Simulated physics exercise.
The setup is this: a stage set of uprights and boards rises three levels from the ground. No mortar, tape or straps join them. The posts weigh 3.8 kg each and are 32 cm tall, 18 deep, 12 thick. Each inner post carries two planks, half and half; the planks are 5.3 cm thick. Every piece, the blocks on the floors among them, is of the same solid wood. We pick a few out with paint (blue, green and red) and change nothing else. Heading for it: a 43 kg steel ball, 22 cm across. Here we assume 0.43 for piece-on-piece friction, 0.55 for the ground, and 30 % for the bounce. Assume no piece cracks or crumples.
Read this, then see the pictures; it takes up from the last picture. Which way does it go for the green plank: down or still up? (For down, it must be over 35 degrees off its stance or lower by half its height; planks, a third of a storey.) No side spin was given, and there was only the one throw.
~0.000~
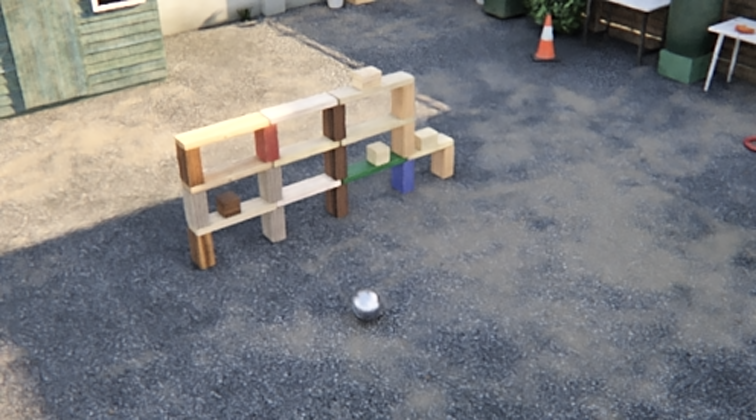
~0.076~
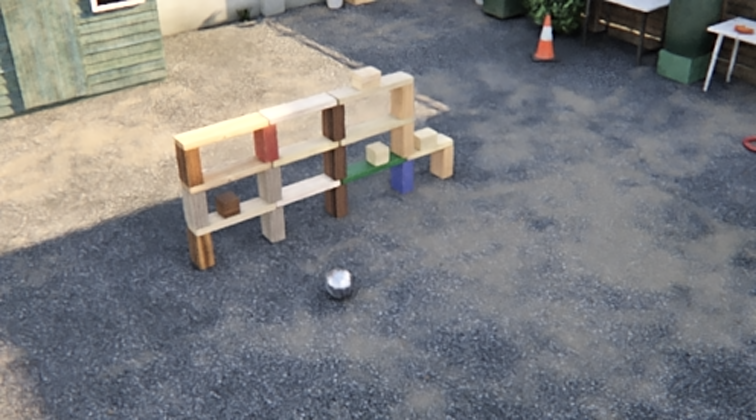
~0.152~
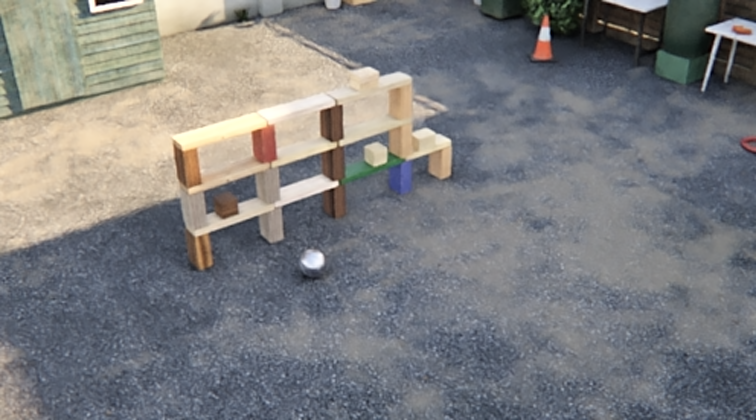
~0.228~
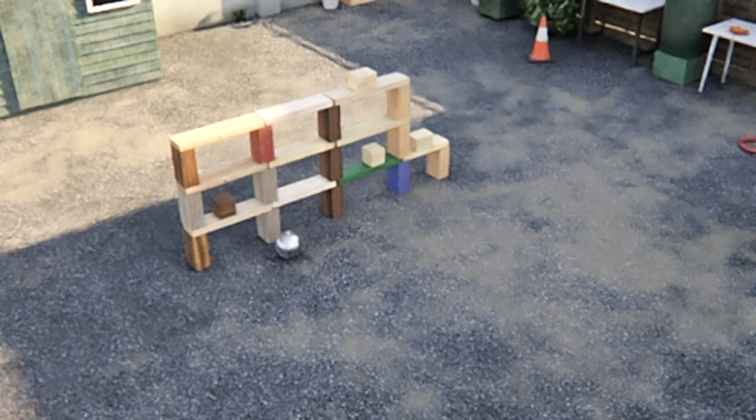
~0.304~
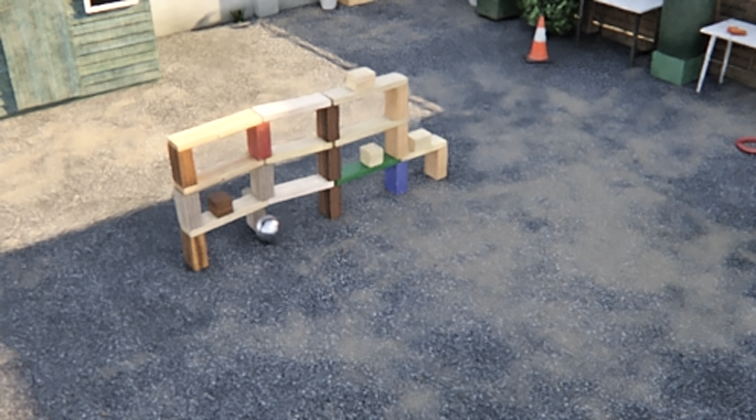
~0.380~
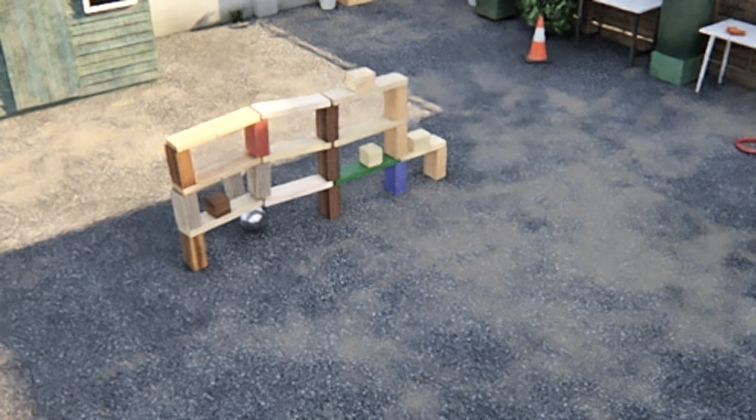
Still up.
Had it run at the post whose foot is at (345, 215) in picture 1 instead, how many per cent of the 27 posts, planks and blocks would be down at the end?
With that change, 50 in a hundred.
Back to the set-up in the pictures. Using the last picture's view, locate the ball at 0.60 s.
Estimated pixel: About (214, 186).
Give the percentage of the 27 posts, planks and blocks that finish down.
The share is about 75 in a hundred.
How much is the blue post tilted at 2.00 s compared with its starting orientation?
At that moment, roughly 0 degrees.
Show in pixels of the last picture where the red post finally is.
Look near (293, 250) in the final frame.
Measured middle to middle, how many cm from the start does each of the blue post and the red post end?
Blue 0, red 90.
By 0.60 s, ball still moving; 6 of the 27 pieces down; green plank unmoved; red post tilted 4°, 21 cm lower.
By 1.00 s, ball still moving; 12 of the 27 pieces down; green plank unmoved; red post tilted 50°, 54 cm lower.
By 1.58 s, ball still moving; 16 of the 27 pieces down; green plank unmoved; red post on its side.
By 2.00 s, ball still moving; 20 of the 27 pieces down; green plank unmoved; red post on its side.
When it is over (3.2 s), ball rolling away; 20 of the 27 pieces down; green plank unmoved; red post on its side; blue post moved 11 mm. In pixels of the last frame, middles, green plank near (362, 168), red post near (293, 250).
